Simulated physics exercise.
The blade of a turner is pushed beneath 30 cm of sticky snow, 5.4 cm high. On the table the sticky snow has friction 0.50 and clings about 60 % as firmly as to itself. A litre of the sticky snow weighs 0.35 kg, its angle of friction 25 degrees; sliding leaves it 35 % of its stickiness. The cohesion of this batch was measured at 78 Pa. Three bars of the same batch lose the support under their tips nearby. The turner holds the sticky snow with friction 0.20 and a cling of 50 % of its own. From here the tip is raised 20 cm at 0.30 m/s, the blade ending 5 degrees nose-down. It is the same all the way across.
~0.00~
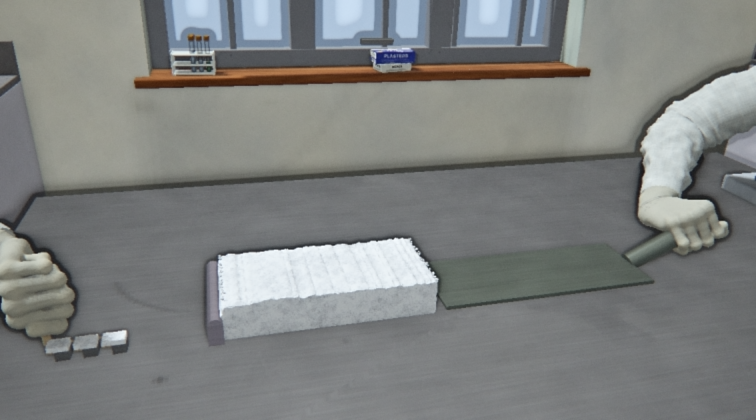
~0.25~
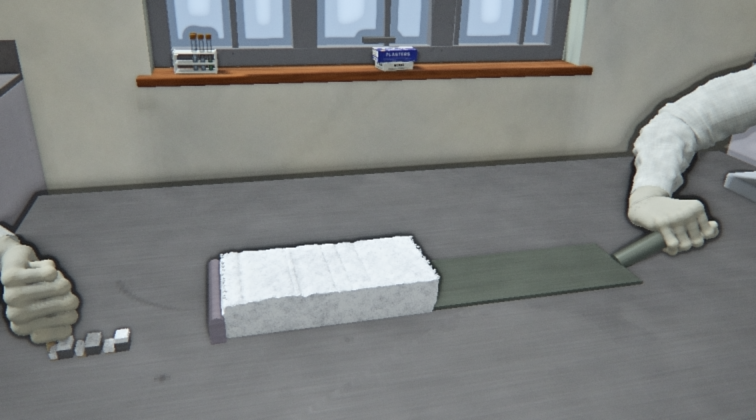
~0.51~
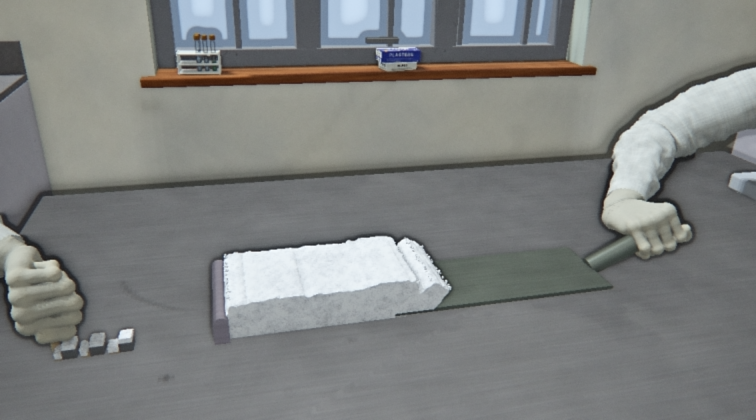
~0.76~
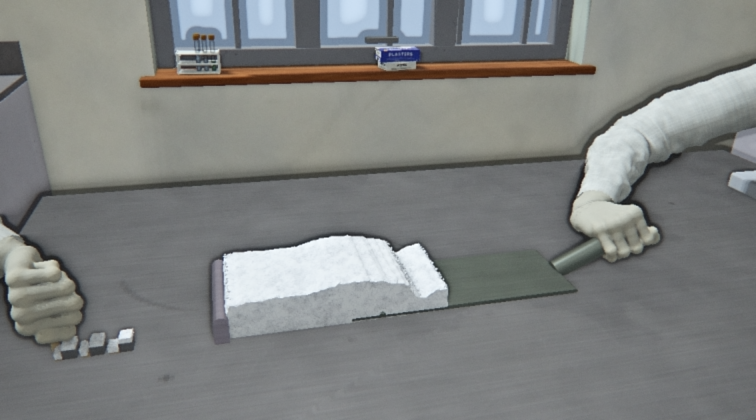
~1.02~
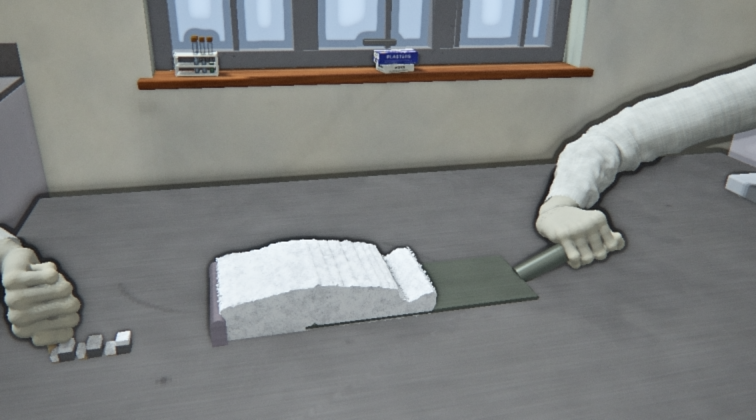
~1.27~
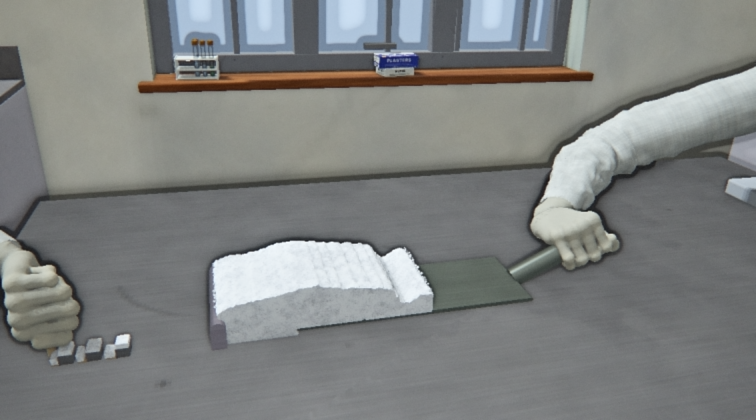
At first, a gloved hand on the right holds a flat dark blade at the end of a white, snowy block, with three small bars by another hand at left. The hand pushes the blade leftward under the block, and the white top bulges into a hump that shifts left, leaving a lower step at the right end.
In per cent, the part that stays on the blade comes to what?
About 55 %.
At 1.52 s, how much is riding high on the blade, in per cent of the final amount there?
About 10 %.
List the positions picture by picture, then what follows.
In the first picture, handle end of the blade at (654, 283), not yet moved; crest of the sticky snow at (265, 301); drop of the bar ends 0, 0, 0 (left to right).
In the second picture, handle end of the blade at (643, 284), moved 2.5 cm; crest of the sticky snow at (429, 281); drop of the bar ends 1.4 cm, 1.4 cm, 1.2 cm (left to right).
In the third picture, handle end of the blade at (613, 288), moved 8.7 cm; crest of the sticky snow at (397, 281); drop of the bar ends 1.4 cm, 1.4 cm, 1.2 cm (left to right).
In the fourth picture, handle end of the blade at (577, 292), moved 15 cm; crest of the sticky snow at (346, 283); drop of the bar ends 1.4 cm, 1.4 cm, 1.2 cm (left to right).
In the fifth picture, handle end of the blade at (538, 299), moved 21 cm; crest of the sticky snow at (315, 286); drop of the bar ends 1.4 cm, 1.4 cm, 1.2 cm (left to right).
In the sixth picture, handle end of the blade at (532, 301), moved 22 cm; crest of the sticky snow at (300, 289); drop of the bar ends 1.4 cm, 1.4 cm, 1.2 cm (left to right).
After 1.52 s, the tip is 7.7 cm up.
After 1.81 s, the tip is 16 cm up.
After 2.11 s, the tip is 20 cm up and 55 % is riding high on the blade.
After 2.40 s, the tip is 20 cm up and 55 % is riding high on the blade.
After 2.50 s, the tip is 20 cm up and 55 % is riding high on the blade.
